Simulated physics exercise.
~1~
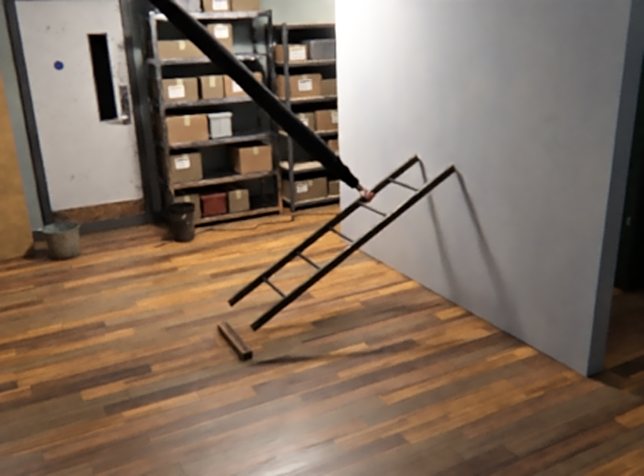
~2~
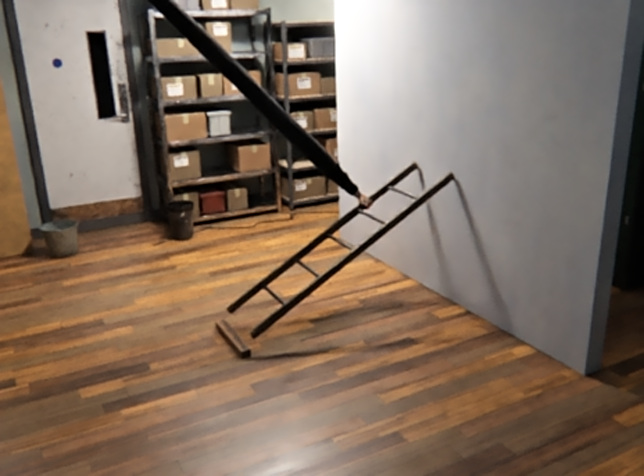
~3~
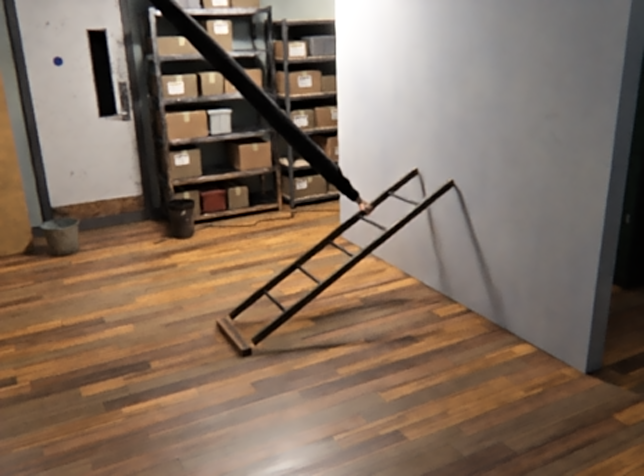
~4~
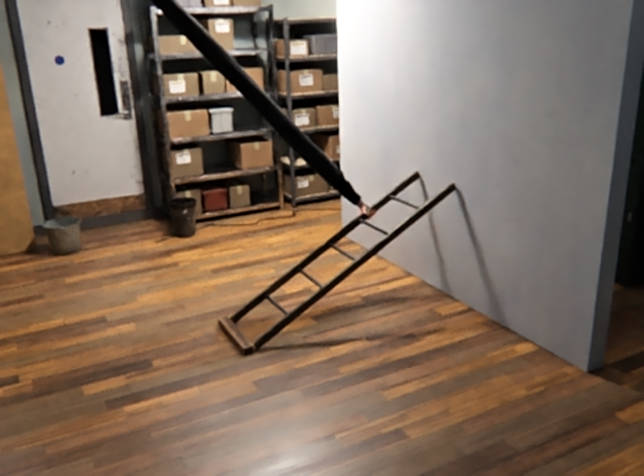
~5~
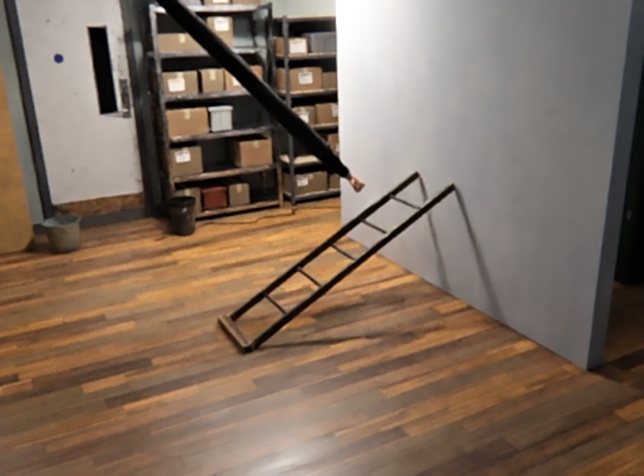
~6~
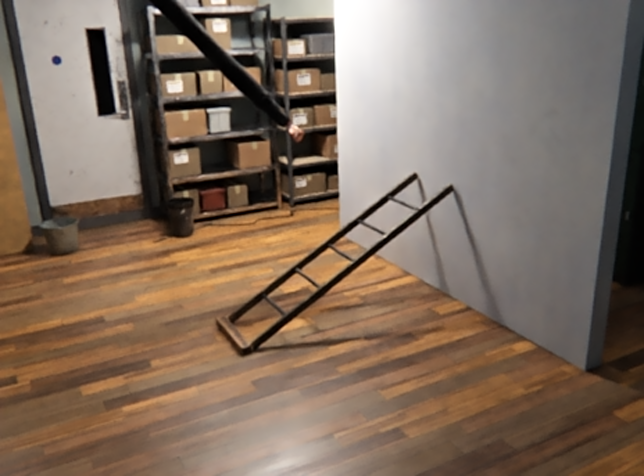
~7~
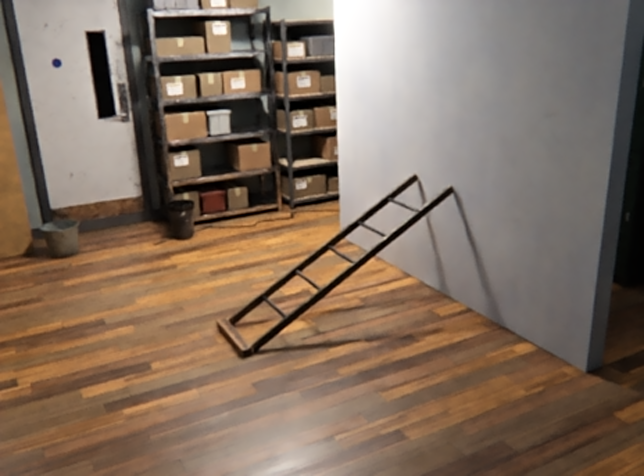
A dark-sleeved arm reaches in from the upper left, its hand holding a black ladder against a pale wall on the right of a storage room, seen from slightly above by a gently swaying camera. A short wooden batten lies on the brown plank floor near the ladder's foot, with boxes on shelves, a pale door and two buckets behind. The hand lowers the ladder slightly until its foot rests against the batten. Then the hand lets go and draws back out of view. The ladder stays leaning at a low slant, unmoving.
